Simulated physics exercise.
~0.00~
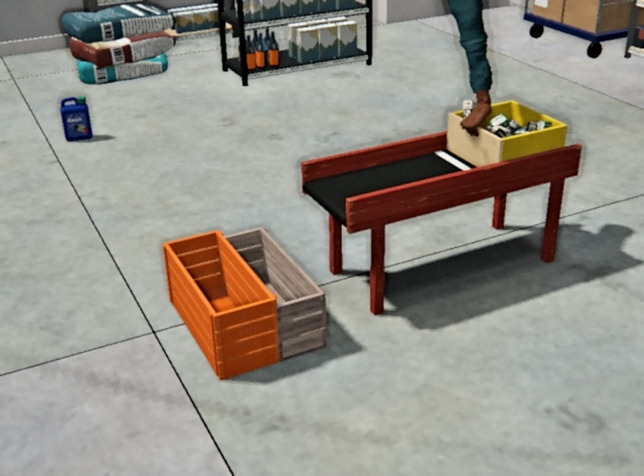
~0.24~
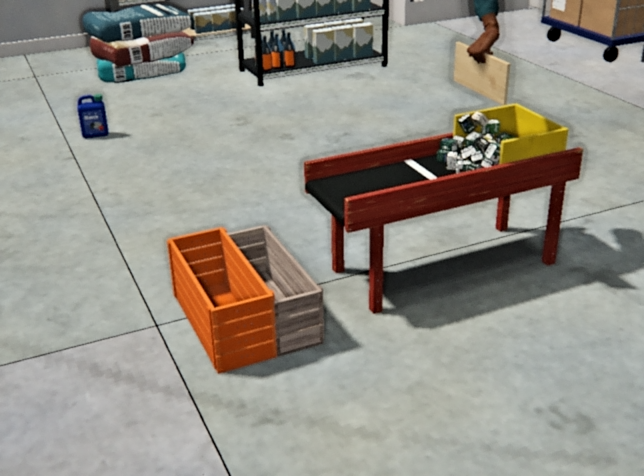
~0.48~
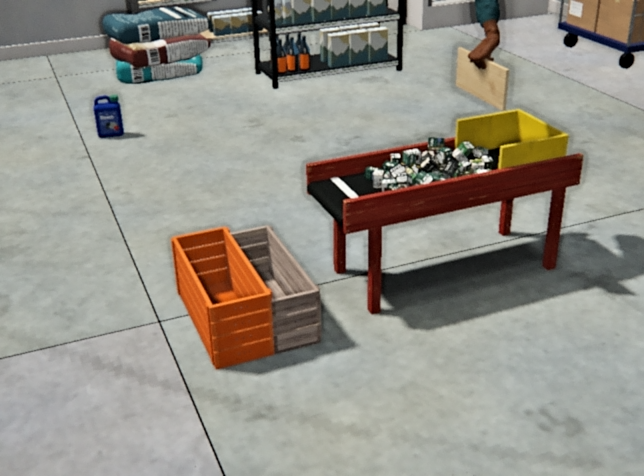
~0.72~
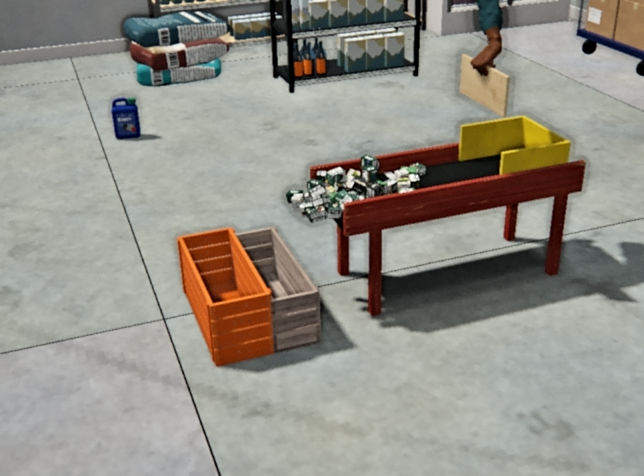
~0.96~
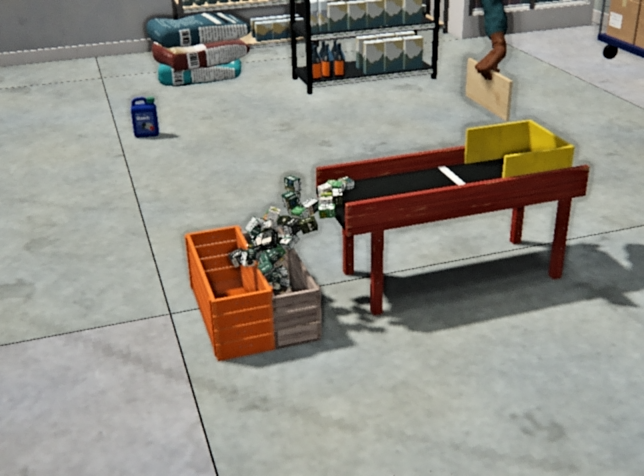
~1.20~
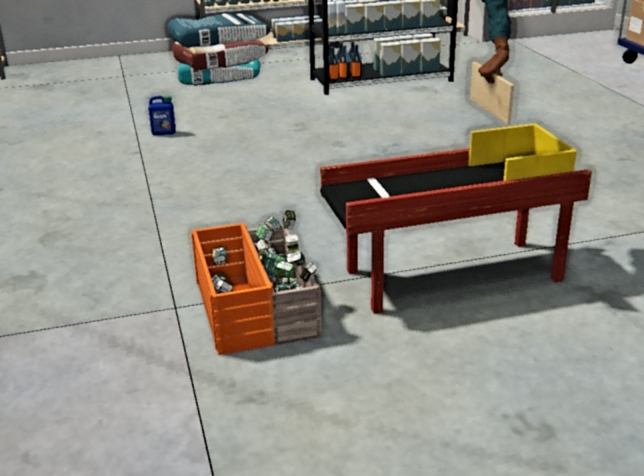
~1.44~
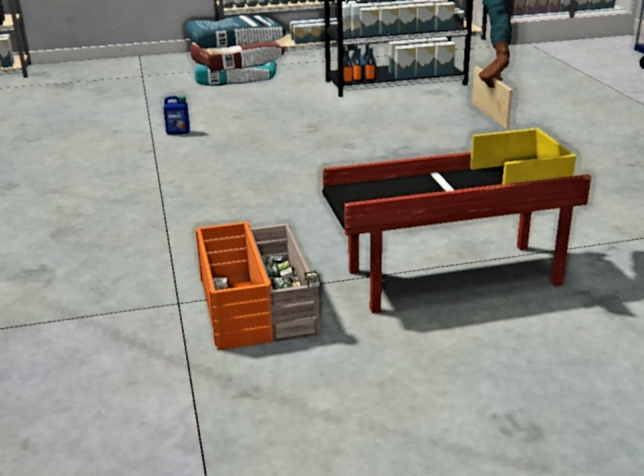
Small cartons riding a belt from a yellow pen after a hand lifts the gate, spilling mostly into a wooden tote, some into an orange bin.
